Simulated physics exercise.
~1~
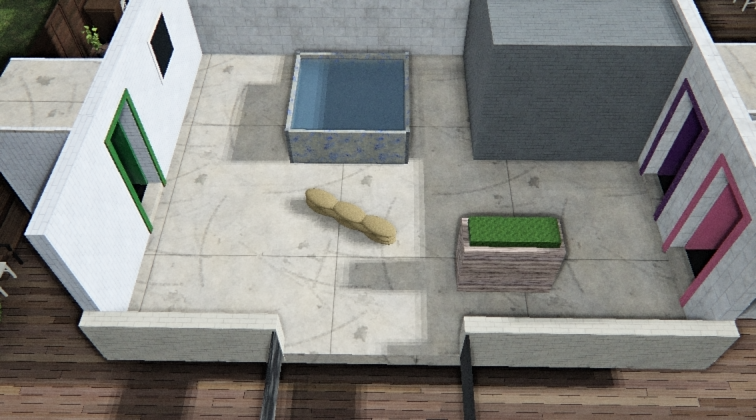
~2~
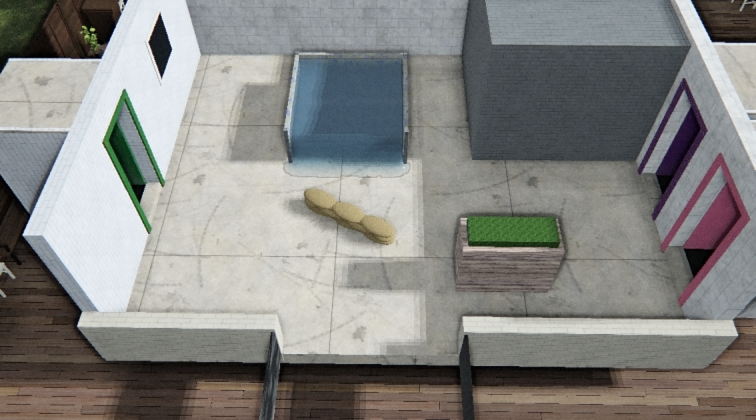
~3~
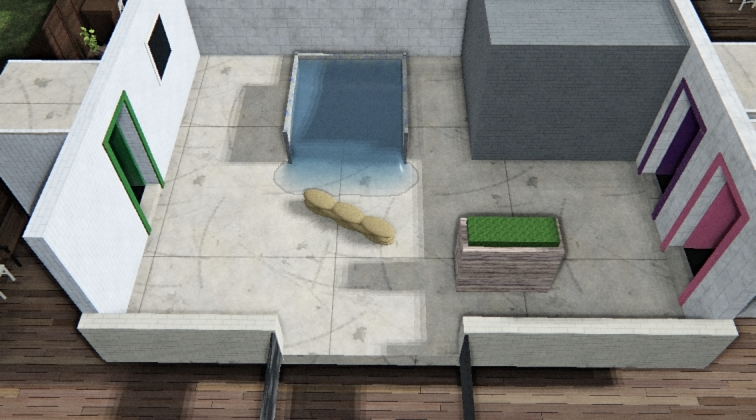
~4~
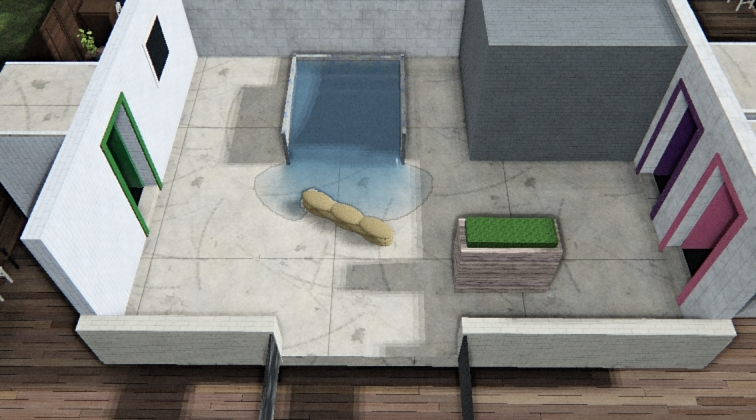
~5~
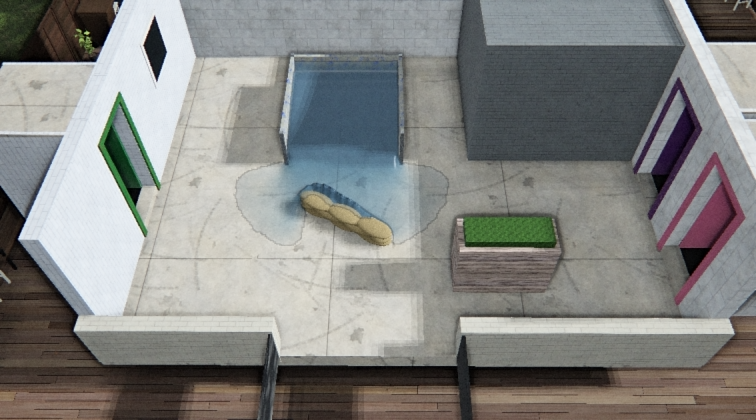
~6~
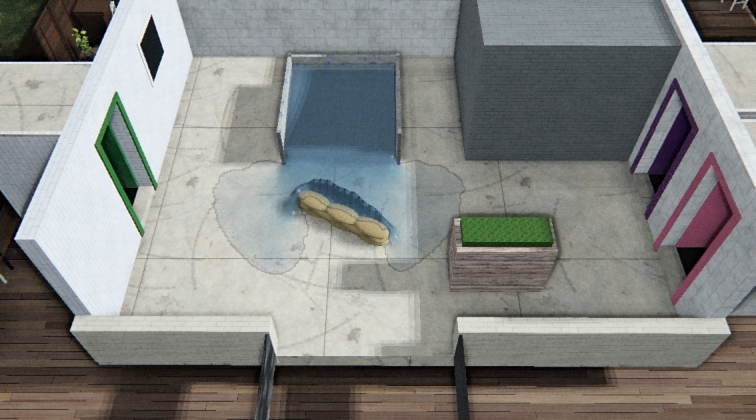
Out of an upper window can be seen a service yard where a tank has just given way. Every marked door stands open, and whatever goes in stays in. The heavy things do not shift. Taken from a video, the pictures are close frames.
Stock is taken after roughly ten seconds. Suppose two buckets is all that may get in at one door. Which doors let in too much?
In turn: The green door is fine; the purple door lets in too much; the pink door is fine.
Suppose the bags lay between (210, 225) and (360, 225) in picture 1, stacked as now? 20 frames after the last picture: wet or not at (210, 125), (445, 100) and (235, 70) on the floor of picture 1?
In the order asked: Swamped, untouched, swamped.
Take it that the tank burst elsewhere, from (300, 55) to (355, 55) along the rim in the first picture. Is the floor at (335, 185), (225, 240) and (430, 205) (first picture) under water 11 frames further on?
First kept bare, second kept bare, third kept bare.
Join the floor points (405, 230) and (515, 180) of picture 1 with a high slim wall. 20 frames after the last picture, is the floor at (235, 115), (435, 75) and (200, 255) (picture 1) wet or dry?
Untouched, submerged, submerged.
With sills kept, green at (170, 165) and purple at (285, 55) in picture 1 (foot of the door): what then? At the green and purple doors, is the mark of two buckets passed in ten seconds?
As it turns out, the green door keeps clear and so does the purple door, which keeps clear too.
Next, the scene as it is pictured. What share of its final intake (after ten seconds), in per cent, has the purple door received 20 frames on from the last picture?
My estimate: Close to 25 per cent.
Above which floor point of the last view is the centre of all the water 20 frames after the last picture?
Around pixel (363, 216) of the last picture.
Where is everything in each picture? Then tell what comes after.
Still water in the tank at (350, 94), in the first picture.
Water pours out at (347, 152) and has run to (287, 164), in the second picture.
The front is at (278, 177), out from the gap at (347, 154), in the third picture.
Water pours out at (345, 156) and has run to (261, 191), in the fourth picture.
Water pours out at (344, 156) and has run to (277, 239), in the fifth picture.
Water pours out at (341, 156) and has run to (270, 269), in the sixth picture.
A moment on, water covers 30 % of the floor; the green door not reached, the purple door not reached, the pink door not reached.
Next, water covers 55 % of the floor; the green door wet at the sill, nothing in, the purple door not reached, the pink door wet at the sill, nothing in.
Then, water covers 65 % of the floor; the green door under two buckets in, the purple door over two buckets in, the pink door under two buckets in.
Later, water covers 75 % of the floor; the green door under two buckets in, the purple door far over two buckets in, the pink door under two buckets in.
In the end, water covers 90 % of the floor; the green door under two buckets in, the purple door far over two buckets in, the pink door under two buckets in.
